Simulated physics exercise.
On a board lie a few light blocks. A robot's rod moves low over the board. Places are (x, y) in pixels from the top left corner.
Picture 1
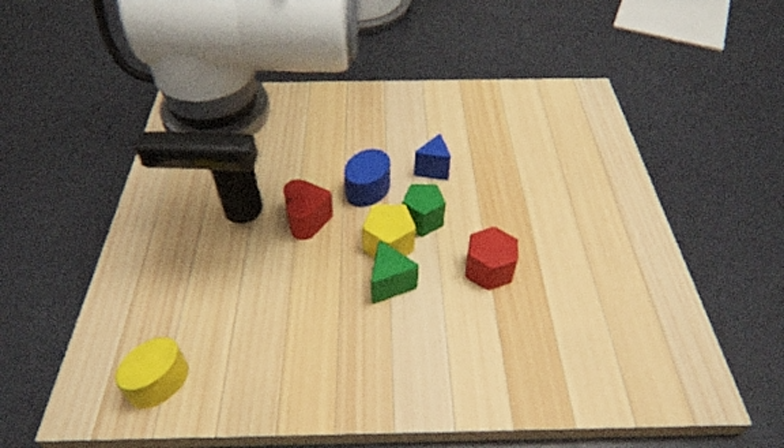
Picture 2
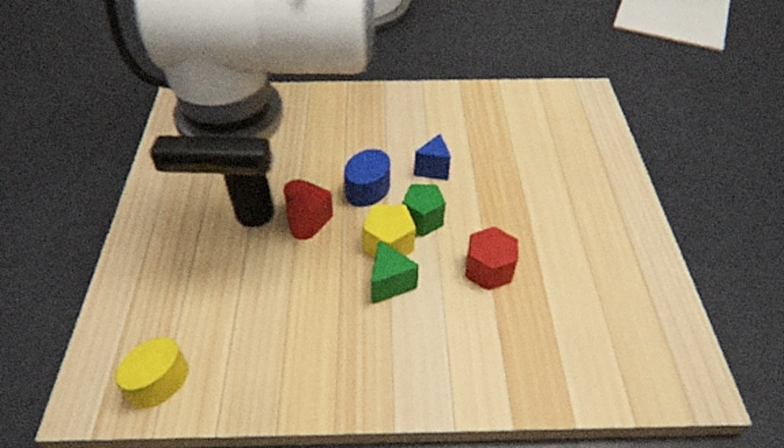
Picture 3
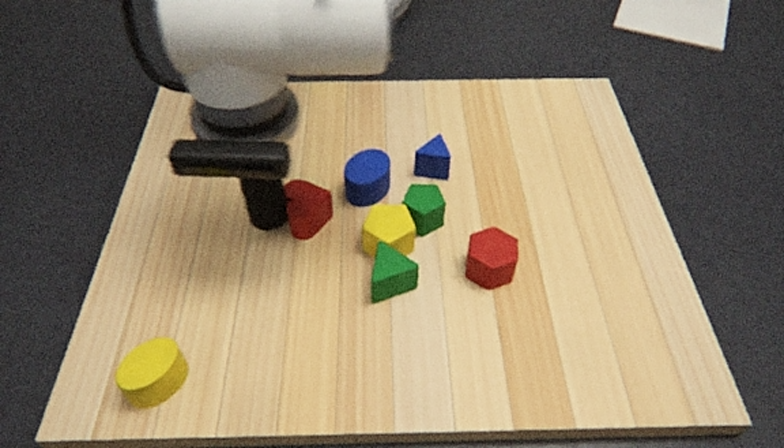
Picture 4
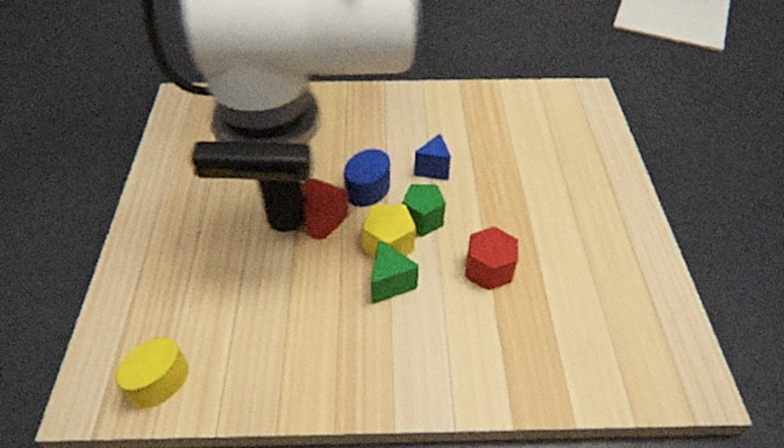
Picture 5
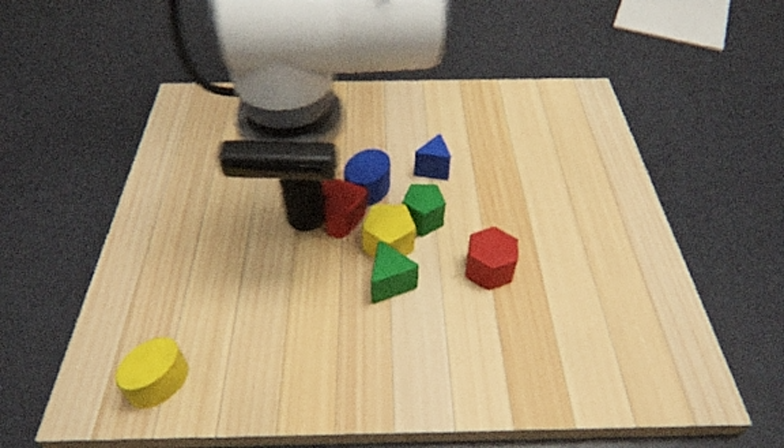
A white robot arm with a black rod hangs over the upper left of a pale wooden board on a dark surface, seen from above at an angle. A red heart, blue oval and triangle, yellow and green pentagons, green triangle and red hexagon sit around the middle, with a yellow disc at lower left. The arm moves right and its rod pushes the heart toward the yellow pentagon.
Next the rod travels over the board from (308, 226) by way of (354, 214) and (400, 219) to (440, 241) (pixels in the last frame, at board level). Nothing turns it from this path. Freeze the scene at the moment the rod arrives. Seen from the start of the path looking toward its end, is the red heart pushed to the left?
The answer is yes.
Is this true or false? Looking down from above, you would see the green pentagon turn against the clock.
False.
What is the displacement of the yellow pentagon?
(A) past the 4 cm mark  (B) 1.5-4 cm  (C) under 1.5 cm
Correct choice: A.
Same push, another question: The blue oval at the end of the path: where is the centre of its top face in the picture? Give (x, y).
It is at (394, 150).
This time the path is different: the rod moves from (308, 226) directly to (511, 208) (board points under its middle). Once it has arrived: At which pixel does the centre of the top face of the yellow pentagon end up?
I think it will end close to (409, 228).
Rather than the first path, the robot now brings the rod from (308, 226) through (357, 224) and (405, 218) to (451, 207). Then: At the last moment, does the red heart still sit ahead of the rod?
I believe so.
On the path given first. One third of the way, rod (354, 205); red heart (389, 186); blue oval (390, 152), turned 50° anticlockwise; yellow pentagon (400, 223), turned 30° clockwise; green pentagon (428, 197).
Two thirds of the way, rod (401, 211); red heart (434, 185); blue oval (394, 150), turned 65° anticlockwise; yellow pentagon (408, 229), turned 60° clockwise; green pentagon (466, 205).
At the end, rod (441, 232); red heart (447, 185), turned 40° anticlockwise; blue oval (394, 150), turned 65° anticlockwise; yellow pentagon (425, 249), turned 105° clockwise; green pentagon (483, 209), turned 20° clockwise.
